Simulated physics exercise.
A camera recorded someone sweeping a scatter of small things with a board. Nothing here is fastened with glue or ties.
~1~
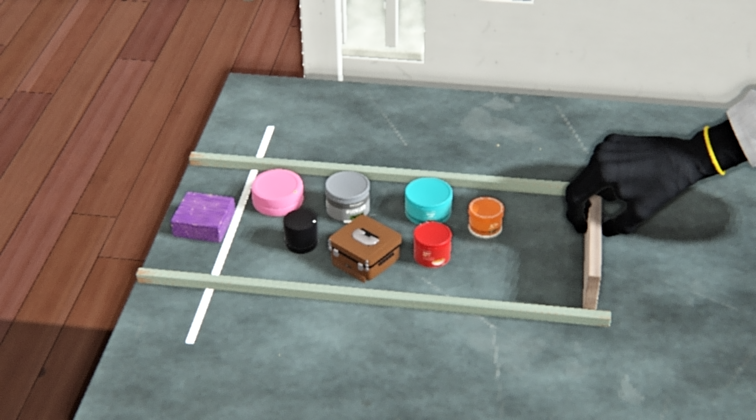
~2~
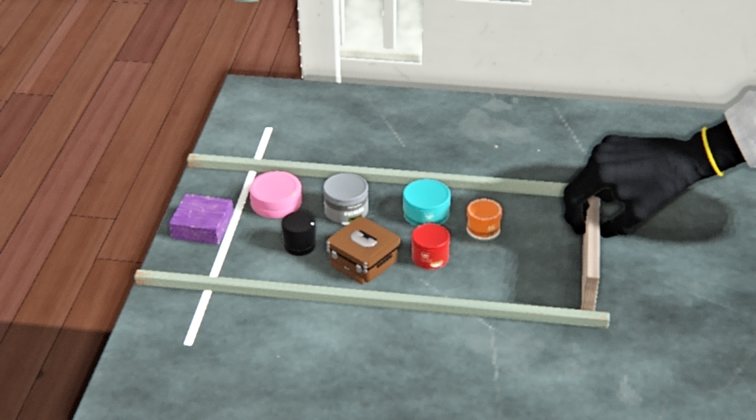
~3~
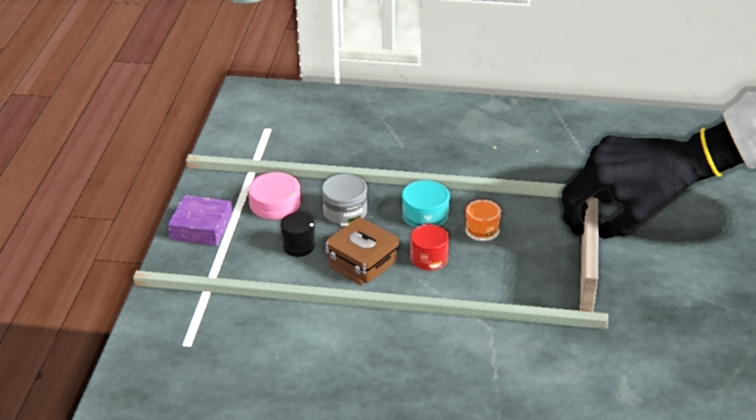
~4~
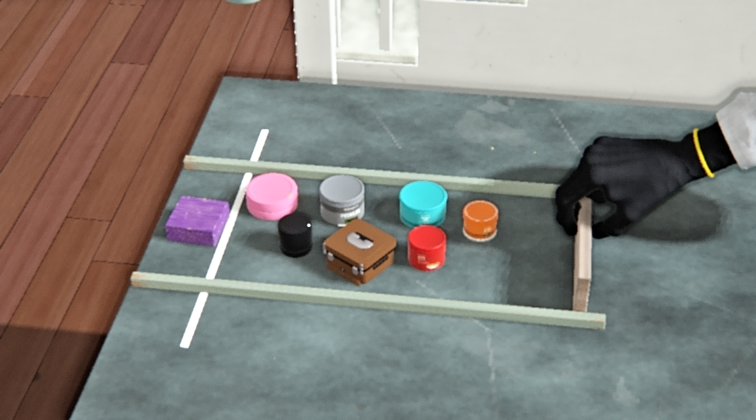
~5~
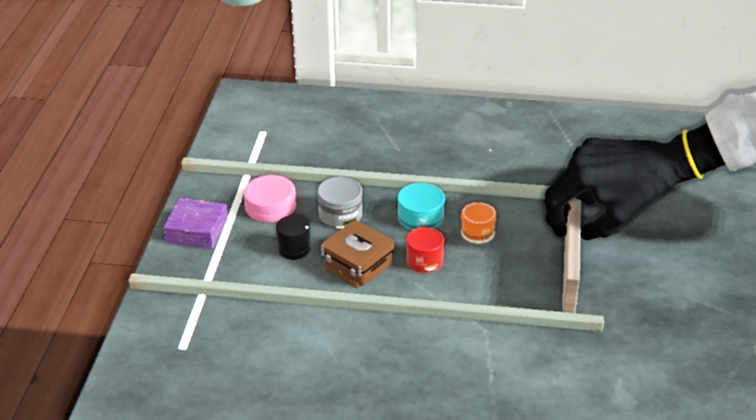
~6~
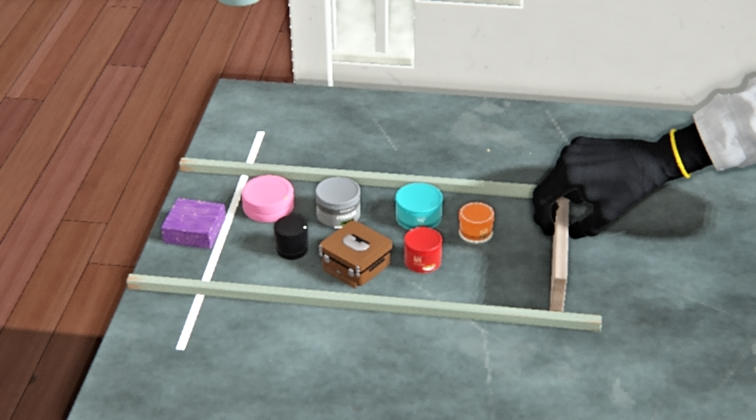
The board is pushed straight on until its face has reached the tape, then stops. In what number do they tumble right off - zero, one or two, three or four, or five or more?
One or two tumble off.
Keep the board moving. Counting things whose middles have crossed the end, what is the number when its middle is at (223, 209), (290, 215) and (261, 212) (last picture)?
The numbers past the end are 2, 0 and 0.
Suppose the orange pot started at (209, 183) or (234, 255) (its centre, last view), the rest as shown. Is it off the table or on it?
At the first place it goes off the edge, and at the second it rests in place.
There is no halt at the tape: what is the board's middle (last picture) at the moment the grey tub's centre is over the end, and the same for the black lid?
The grey tub puts it at (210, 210), the black lid at (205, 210).
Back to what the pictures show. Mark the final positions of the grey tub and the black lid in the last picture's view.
The first one ends at (176, 200), the second at (169, 225).
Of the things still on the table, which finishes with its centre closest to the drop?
Result: Pink lid.
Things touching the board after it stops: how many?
4 are in contact with it.
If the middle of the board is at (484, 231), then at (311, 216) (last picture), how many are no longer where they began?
Counts: 1, 7.
Early on, none off yet; purple block at rest near (194, 223); pink lid at rest near (268, 199); black lid at rest near (291, 237).
A while later, none off yet; purple block at rest near (194, 223); pink lid at rest near (267, 199); black lid at rest near (291, 237).
Further along, none off yet; purple block moving near (184, 224); pink lid travelled about its own width near (208, 185); black lid travelled well along near (228, 228).
Finally, the number that fall off is one or two; lost, purple block.
